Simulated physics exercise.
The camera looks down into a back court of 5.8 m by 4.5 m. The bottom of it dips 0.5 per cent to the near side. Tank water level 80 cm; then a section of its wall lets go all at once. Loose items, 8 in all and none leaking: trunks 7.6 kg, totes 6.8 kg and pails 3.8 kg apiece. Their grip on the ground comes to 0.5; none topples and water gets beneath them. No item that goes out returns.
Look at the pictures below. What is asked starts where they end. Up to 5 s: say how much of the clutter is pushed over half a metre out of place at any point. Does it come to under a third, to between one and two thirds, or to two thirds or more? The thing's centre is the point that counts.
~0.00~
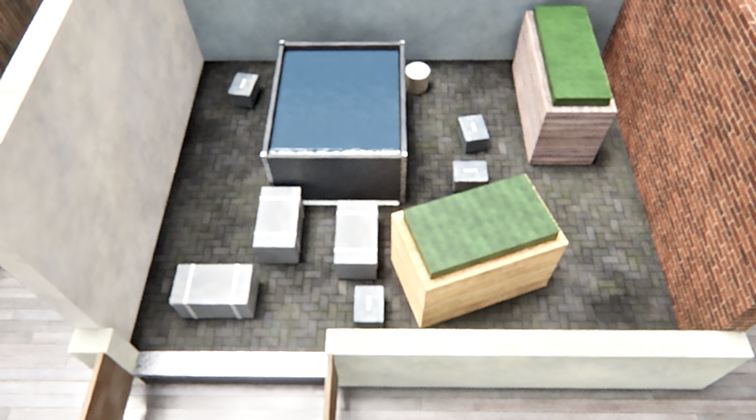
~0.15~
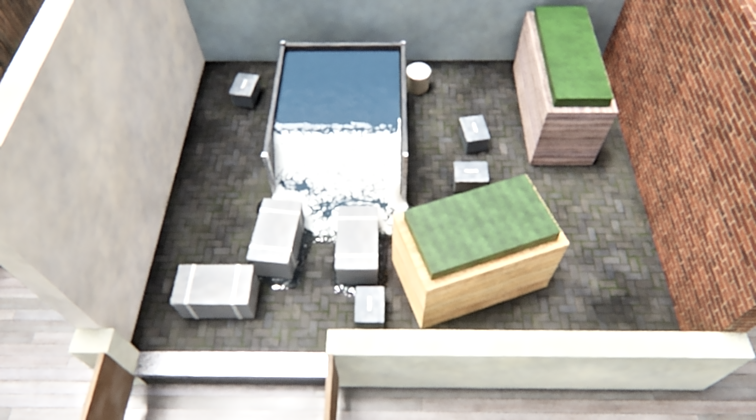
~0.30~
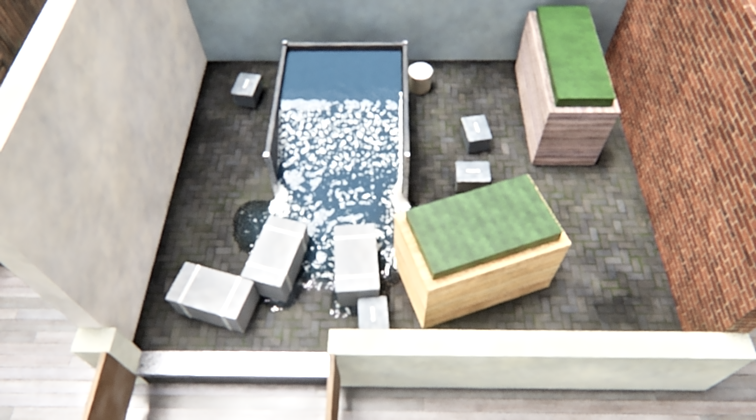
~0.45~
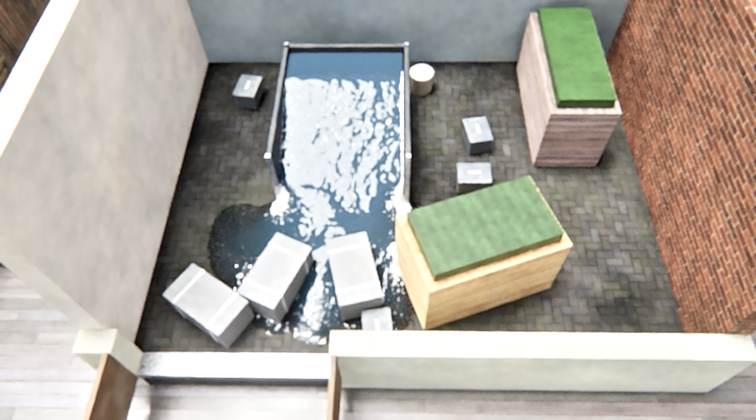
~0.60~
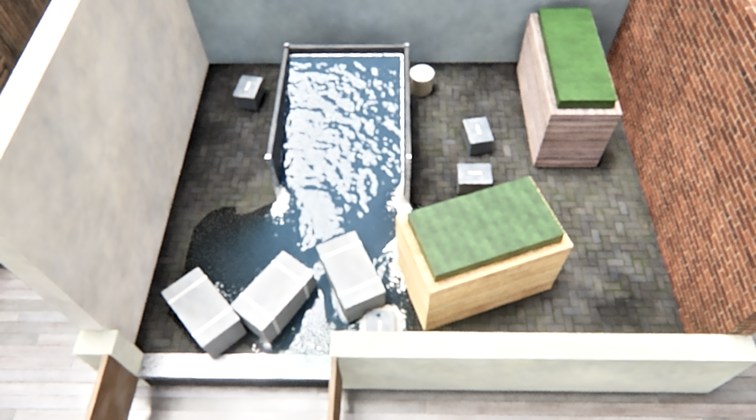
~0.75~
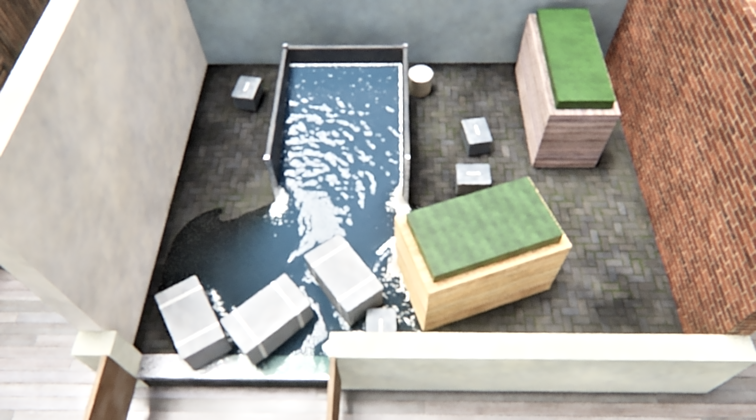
By the time shown, one third up to two thirds will have gone that far.
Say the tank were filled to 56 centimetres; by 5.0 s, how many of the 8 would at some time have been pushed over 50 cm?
Then 3 of them.
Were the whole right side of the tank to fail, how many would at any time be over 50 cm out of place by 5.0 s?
That would give 7.
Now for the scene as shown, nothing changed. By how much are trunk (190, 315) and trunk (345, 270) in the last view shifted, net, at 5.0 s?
In that order: Gone out, gone out.
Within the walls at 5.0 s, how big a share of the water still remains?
46 % or so.
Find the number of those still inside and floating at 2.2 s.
Of them, 1.
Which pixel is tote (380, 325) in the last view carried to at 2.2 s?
Look for it near (411, 318).
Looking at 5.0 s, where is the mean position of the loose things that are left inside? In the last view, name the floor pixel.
Mean position approx. (402, 156).
After 1.1 s 3 of 8 are over 50 cm from their spots; 3 afloat.
After 2.2 s 3 of 8 are over 50 cm from their spots; 1 afloat.
After 3.5 s 3 of 8 are over 50 cm from their spots; 1 afloat.
After 5.0 s 3 of 8 are over 50 cm from their spots, and 3 have been at some point; 0 afloat.
